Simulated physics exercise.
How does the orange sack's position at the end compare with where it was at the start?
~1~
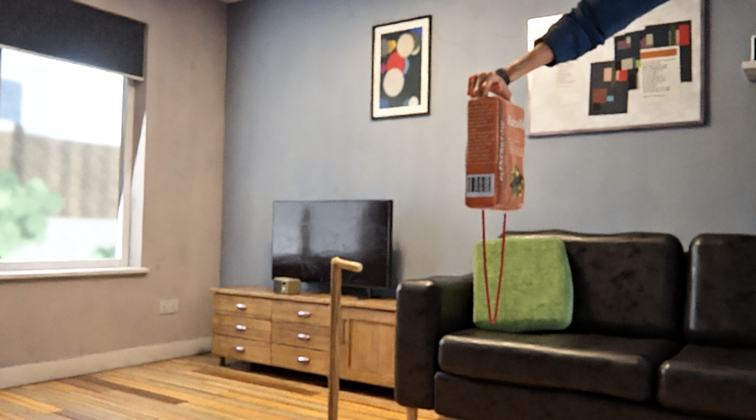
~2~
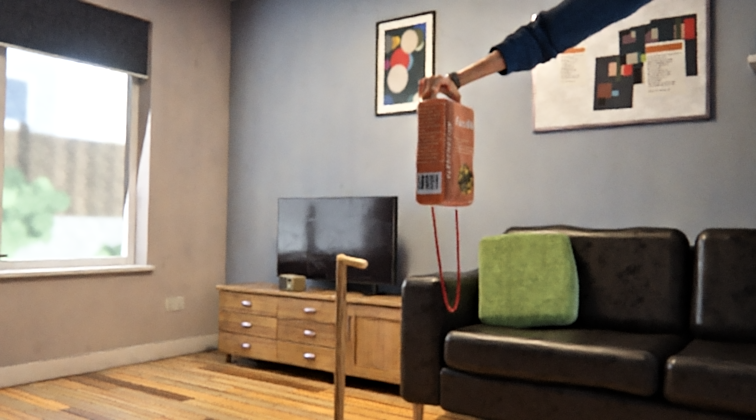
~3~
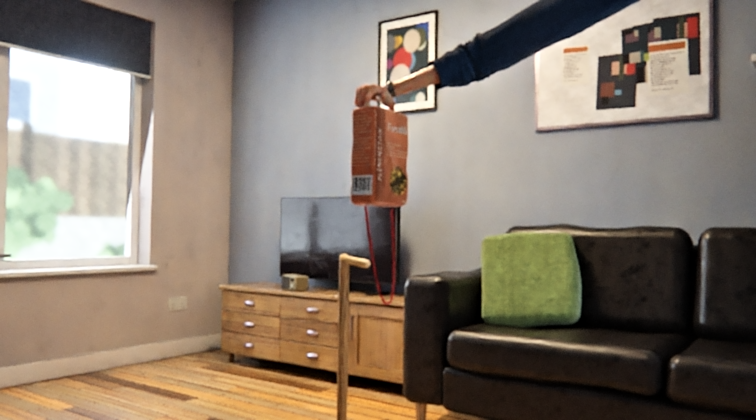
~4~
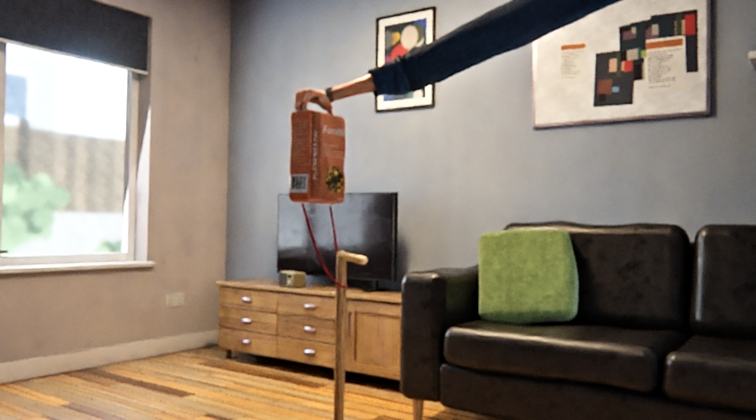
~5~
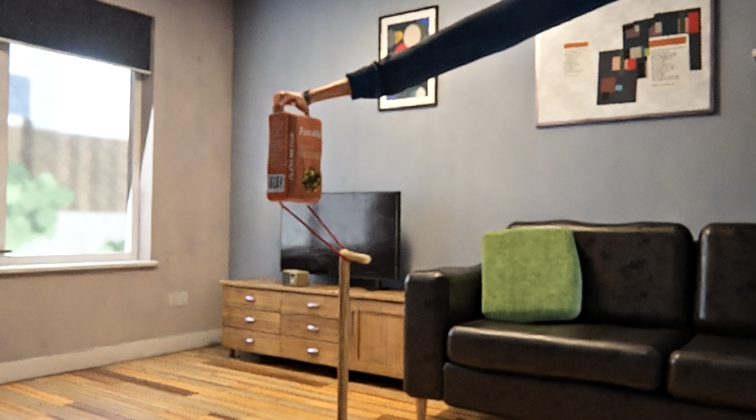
At the start the orange sack hangs to the right of the post, above the green cushion on the sofa. At the end it is well to the left, past the post and near the television's left side.
An orange sack, carried left by a hand, passes a hooked post and its loop catches.
